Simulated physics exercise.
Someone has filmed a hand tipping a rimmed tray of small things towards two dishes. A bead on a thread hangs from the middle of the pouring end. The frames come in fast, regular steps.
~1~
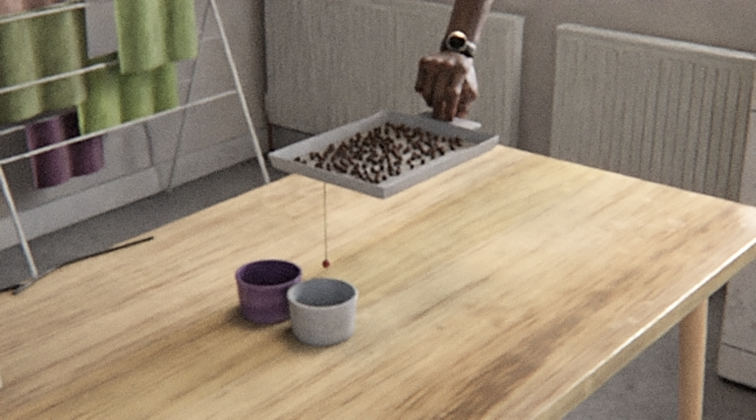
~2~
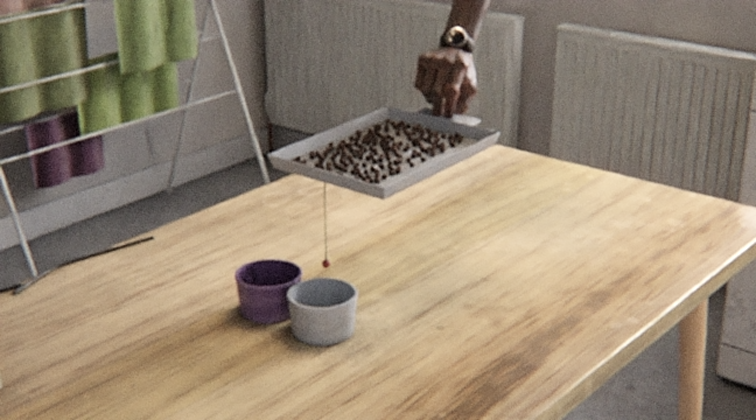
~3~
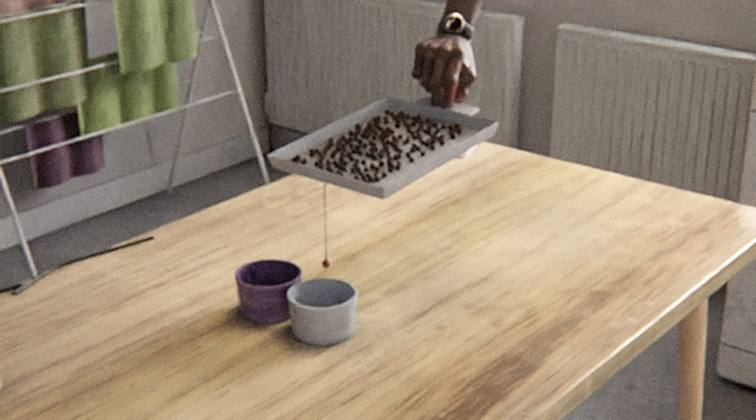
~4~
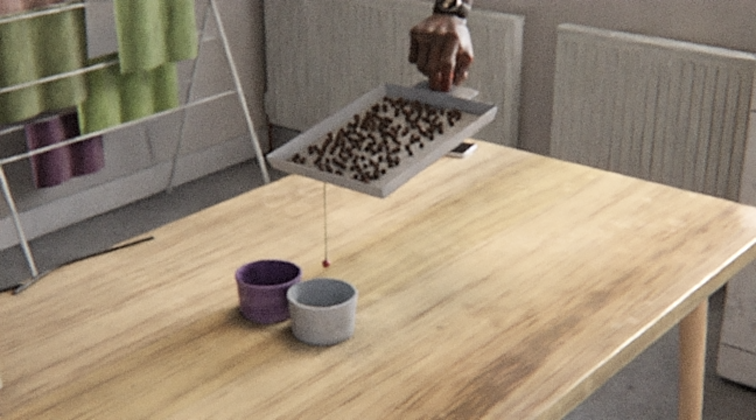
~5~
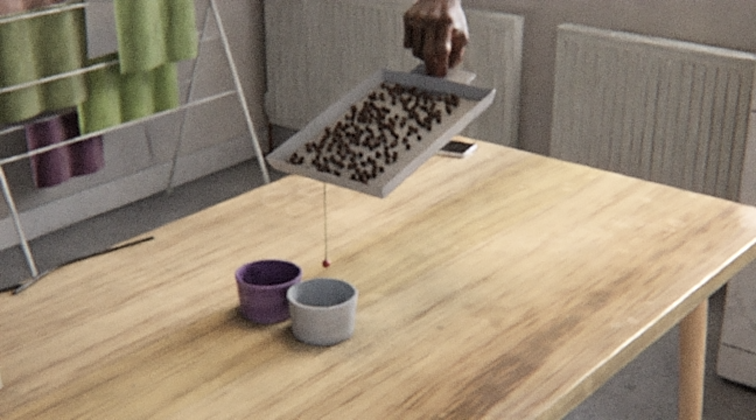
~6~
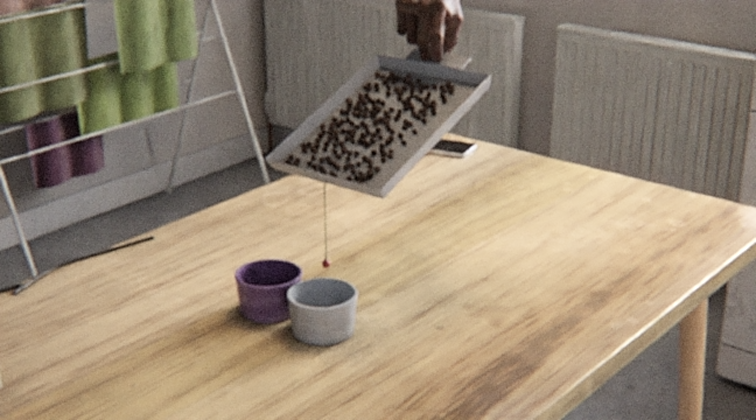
At a wooden table near radiators and a drying rack, a hand holds a grey tray of small dark berries above a purple dish and a grey dish, then raises the handle end, steadily steepening the tray's slope.
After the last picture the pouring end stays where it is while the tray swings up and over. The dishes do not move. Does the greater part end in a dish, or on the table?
They take more than half between them.
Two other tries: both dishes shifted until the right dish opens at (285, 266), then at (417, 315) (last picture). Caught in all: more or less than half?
The first try: Less than half. The second: Less than half.
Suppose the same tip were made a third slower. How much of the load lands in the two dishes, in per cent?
Some 80 per cent.
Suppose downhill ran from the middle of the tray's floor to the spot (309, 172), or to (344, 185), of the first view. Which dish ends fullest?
At the first place the left-hand dish, at the second the right-hand dish.
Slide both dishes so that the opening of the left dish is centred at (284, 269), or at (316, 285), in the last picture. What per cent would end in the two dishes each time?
About 60 and 40 per cent.
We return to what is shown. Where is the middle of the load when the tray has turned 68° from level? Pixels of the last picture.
At about (311, 173).
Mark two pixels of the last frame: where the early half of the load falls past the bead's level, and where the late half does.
First near (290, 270), later near (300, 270).
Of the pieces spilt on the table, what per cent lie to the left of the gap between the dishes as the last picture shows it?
Near 80 %.
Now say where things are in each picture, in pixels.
The first picture shows corners of the pouring end (273, 154) and (383, 186), level; middle of the load (375, 152), allspice berries; left dish (246, 299); right dish (300, 320); bead on its thread (326, 264).
The second picture shows corners of the pouring end (273, 154) and (383, 186), level; middle of the load (375, 150).
The third picture shows corners of the pouring end (272, 155) and (383, 186), tipped barely, level across its low end; middle of the load (374, 145).
The fourth picture shows corners of the pouring end (272, 155) and (382, 186), tipped a little, level across its low end; middle of the load (373, 138).
The fifth picture shows corners of the pouring end (271, 156) and (380, 186), tipped clearly, level across its low end; middle of the load (371, 131).
The sixth picture shows corners of the pouring end (270, 157) and (379, 187), tipped clearly, level across its low end; middle of the load (366, 126), the larger part on the move; left dish (246, 299); right dish (300, 320).
Just after the last frame, tray tipped steeply; the larger part on the tray; just a few in the left dish; just a few outside both; roughly a quarter in the air.
A moment on, tray tipped past a quarter turn; about a tenth on the tray; roughly a quarter in the right dish; roughly a quarter in the left dish; about a tenth outside both; roughly a quarter in the air.
Further on, tray tipped past a quarter turn; roughly a third in the right dish; roughly half in the left dish; roughly a quarter outside both.
When it is over, tray tipped past a quarter turn; roughly a third in the right dish; roughly half in the left dish; roughly a quarter outside both.
